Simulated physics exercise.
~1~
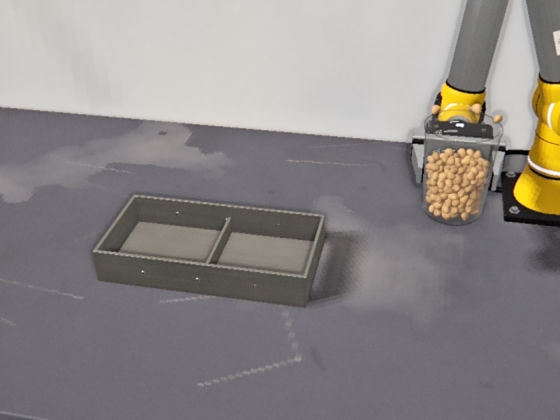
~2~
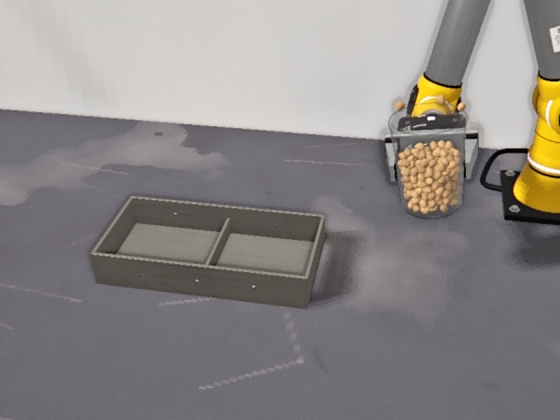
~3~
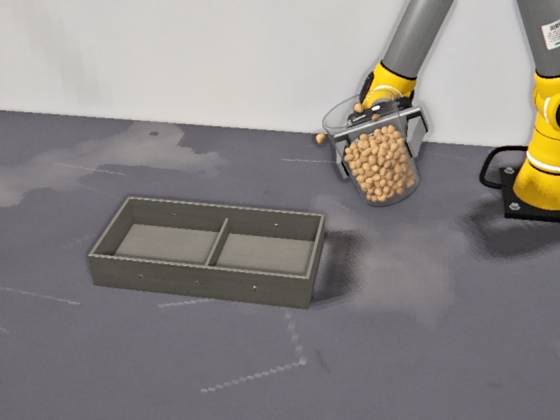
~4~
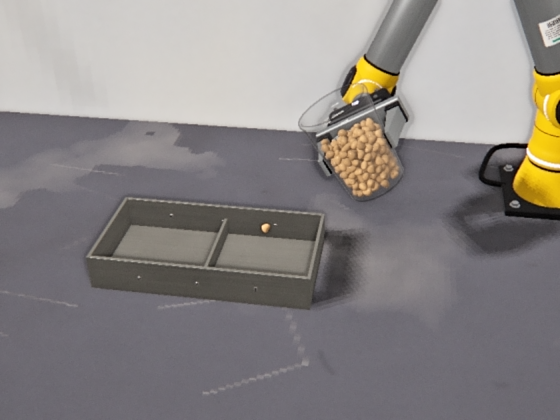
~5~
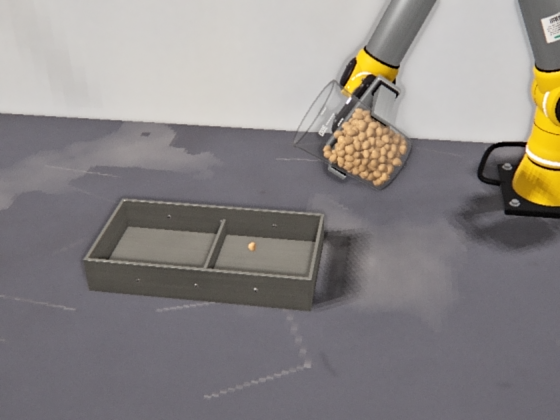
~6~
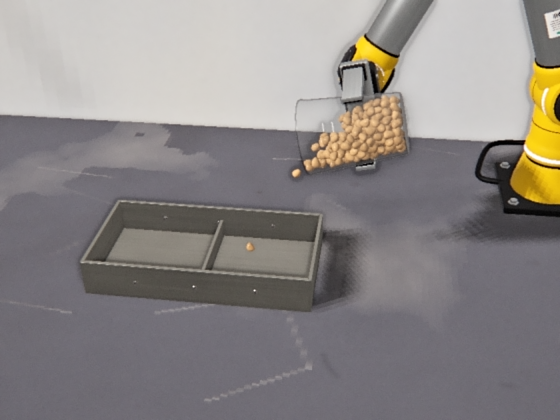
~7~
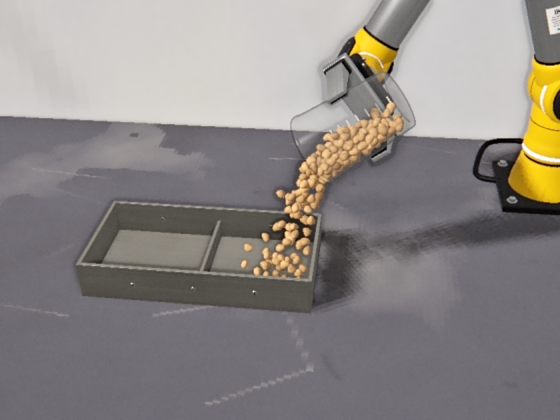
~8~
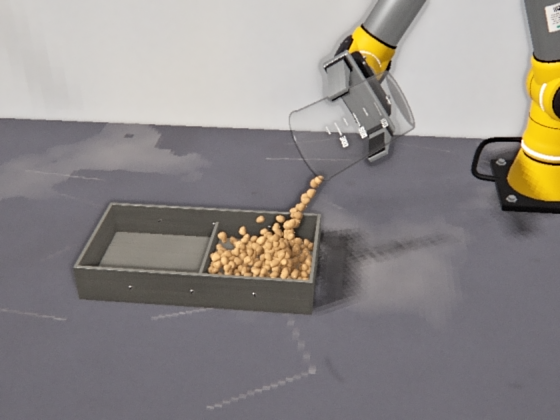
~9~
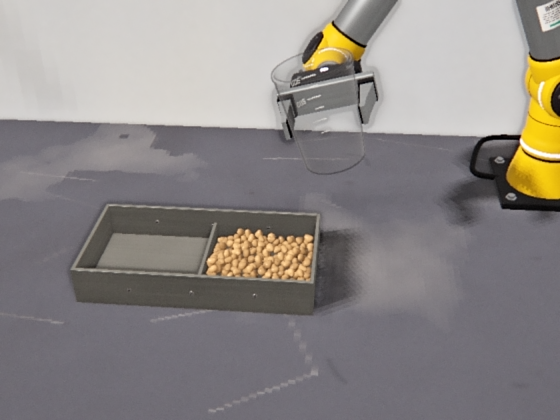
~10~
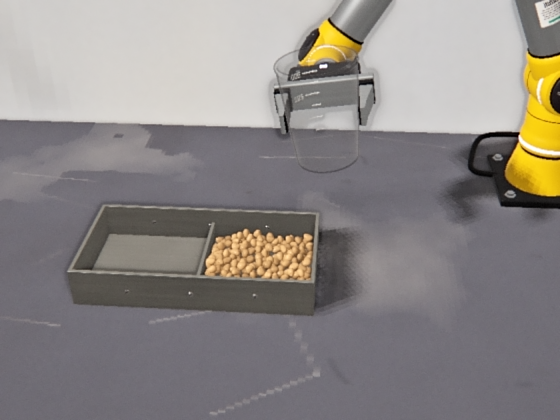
Robot arm carrying a clear tumbler left, pouring beans into a divided tray's right compartment, then turning the emptied tumbler back up.
